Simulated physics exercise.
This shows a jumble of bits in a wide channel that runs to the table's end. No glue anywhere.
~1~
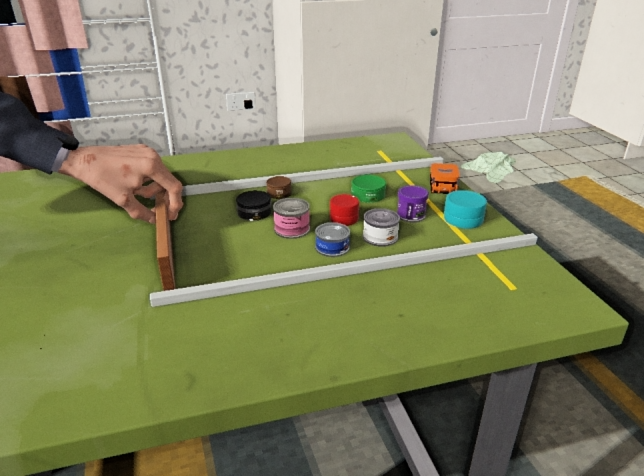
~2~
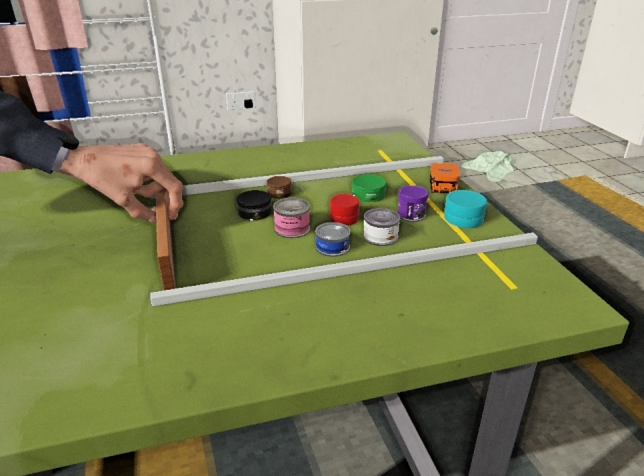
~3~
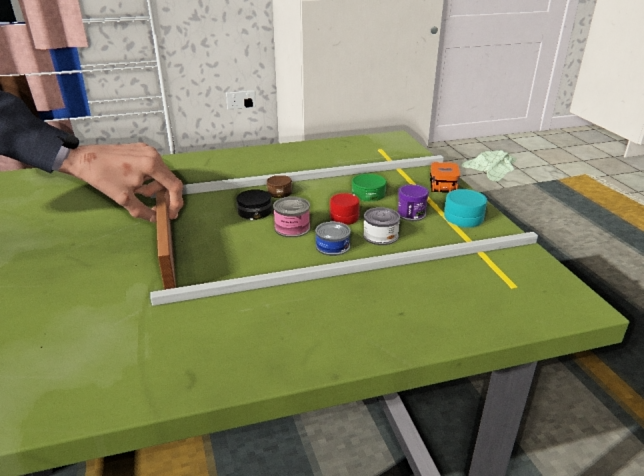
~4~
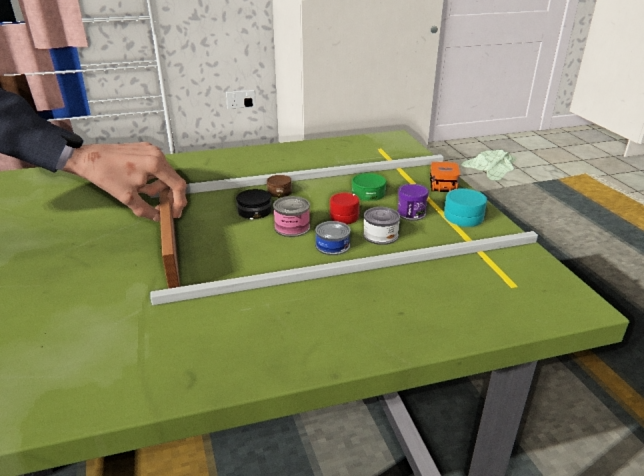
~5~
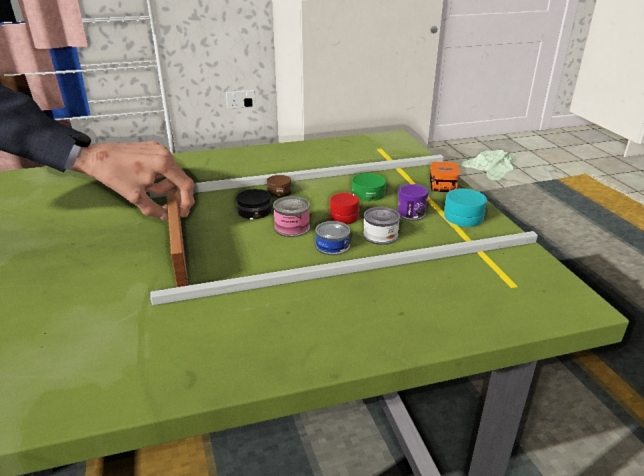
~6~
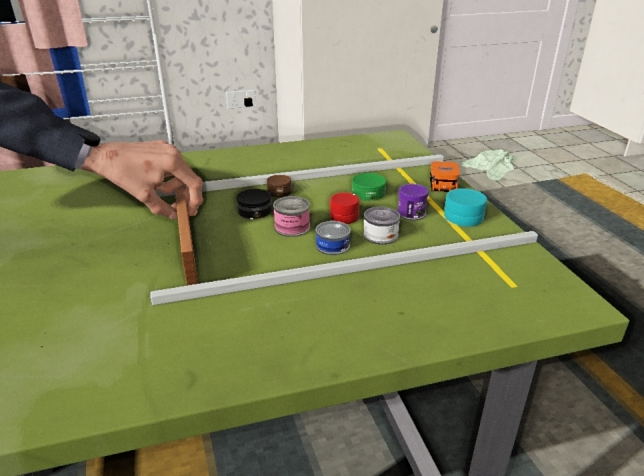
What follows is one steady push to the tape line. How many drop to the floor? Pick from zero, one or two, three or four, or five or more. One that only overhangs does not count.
The number that fall off is one or two.
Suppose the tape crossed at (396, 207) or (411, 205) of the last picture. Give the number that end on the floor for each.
Try by try, 0 and 0.
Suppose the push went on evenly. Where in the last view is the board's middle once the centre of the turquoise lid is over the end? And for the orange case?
Its middle is around (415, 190) and around (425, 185).
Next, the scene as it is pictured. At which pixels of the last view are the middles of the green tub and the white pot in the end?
First (444, 168), then (500, 212).
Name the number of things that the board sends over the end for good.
It comes to 2.
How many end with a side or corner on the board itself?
The number is 4.
Early on, none off yet; orange case at rest near (444, 177); turquoise lid at rest near (465, 207); purple pot at rest near (413, 202).
A while later, none off yet; orange case at rest near (444, 177); turquoise lid at rest near (465, 207); purple pot moving near (420, 201).
Finally, the number that fall off is one or two; lost, turquoise lid and orange case.
